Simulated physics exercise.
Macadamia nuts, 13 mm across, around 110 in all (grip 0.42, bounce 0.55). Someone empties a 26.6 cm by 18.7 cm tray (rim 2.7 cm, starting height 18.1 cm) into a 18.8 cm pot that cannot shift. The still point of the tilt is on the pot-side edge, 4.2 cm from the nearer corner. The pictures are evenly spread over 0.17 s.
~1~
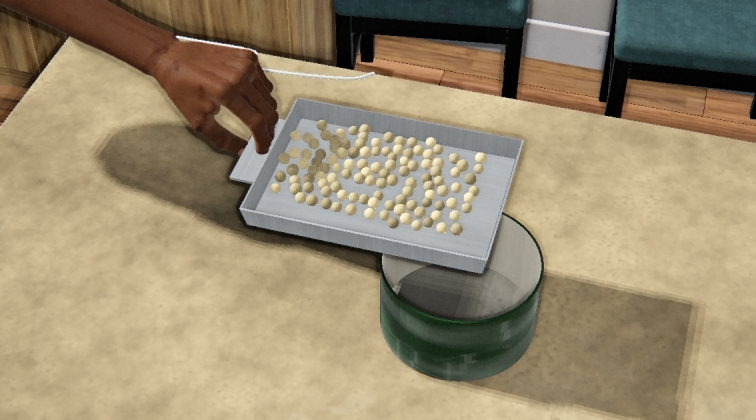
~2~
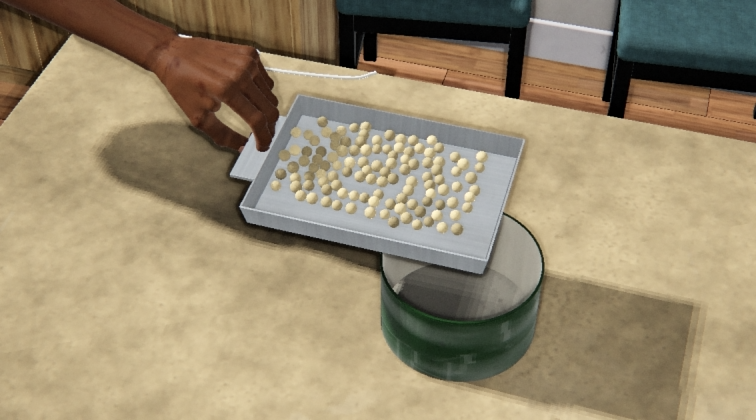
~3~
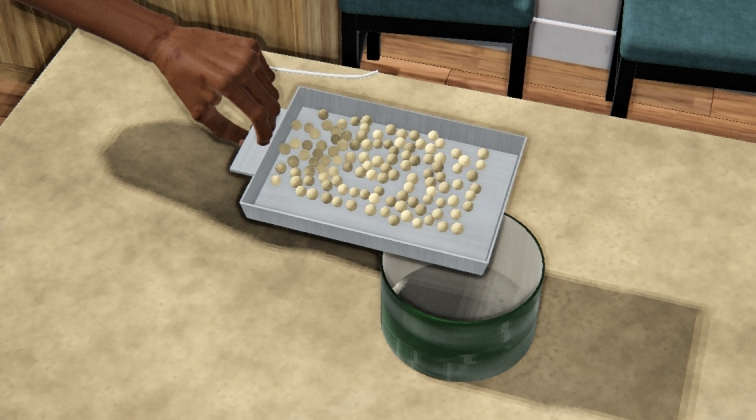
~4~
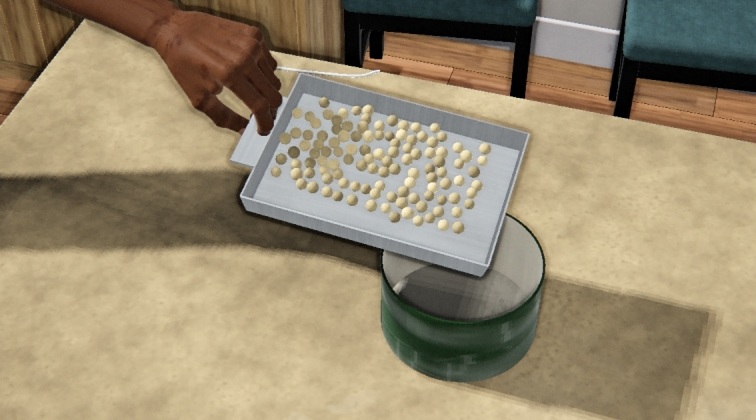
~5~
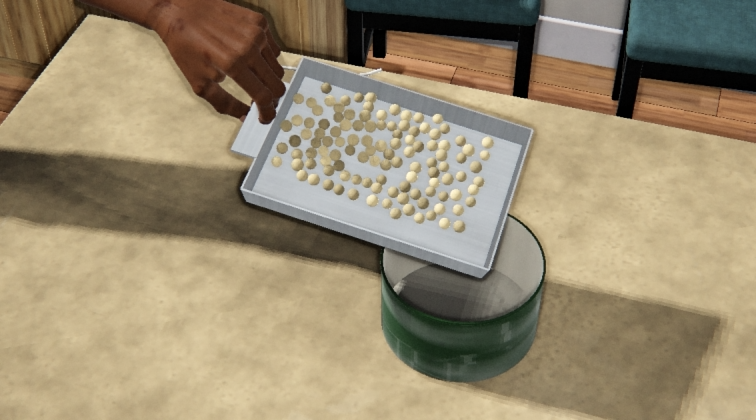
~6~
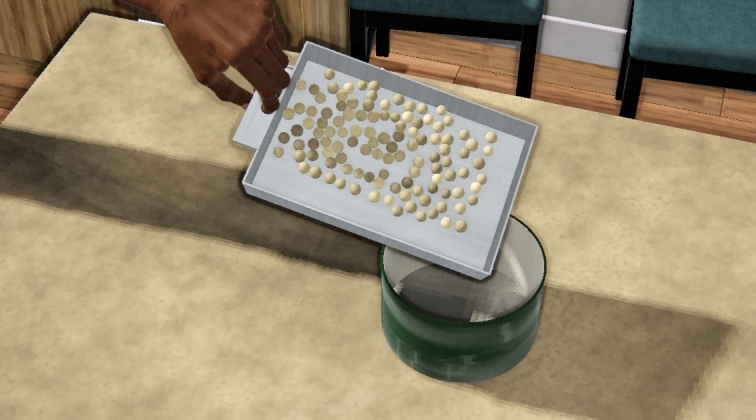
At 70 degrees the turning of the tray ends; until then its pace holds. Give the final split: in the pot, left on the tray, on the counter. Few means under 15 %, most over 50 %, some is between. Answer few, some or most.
Pot: Few, tray: Some, counter: Most.
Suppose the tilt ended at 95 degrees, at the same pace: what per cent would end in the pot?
Then about 0 per cent.
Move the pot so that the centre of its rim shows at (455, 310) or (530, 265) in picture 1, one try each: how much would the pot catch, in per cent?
About 45 and 5 per cent.
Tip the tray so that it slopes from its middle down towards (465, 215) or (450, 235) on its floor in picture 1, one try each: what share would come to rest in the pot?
About 0 and 0 per cent.
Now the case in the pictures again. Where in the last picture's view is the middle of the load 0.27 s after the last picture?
Near (437, 211).
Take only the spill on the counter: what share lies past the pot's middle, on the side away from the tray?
About 90 per cent.
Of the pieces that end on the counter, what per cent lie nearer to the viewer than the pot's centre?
Roughly 100 per cent.
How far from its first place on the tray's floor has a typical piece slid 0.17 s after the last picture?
About 3 cm.
Then, 0.17 s after the last picture, tilt 47 degrees; the tray holds 100 %, the pot 0 %.
Then, 0.27 s after the last picture, tilt 64 degrees; the tray holds 100 %, the pot 0 %.
Then, 0.51 s after the last picture, tilt 70 degrees; the tray holds 50 %, the pot 0 %.
In the end, pot 0 %, tray 35 %, counter 65 %.
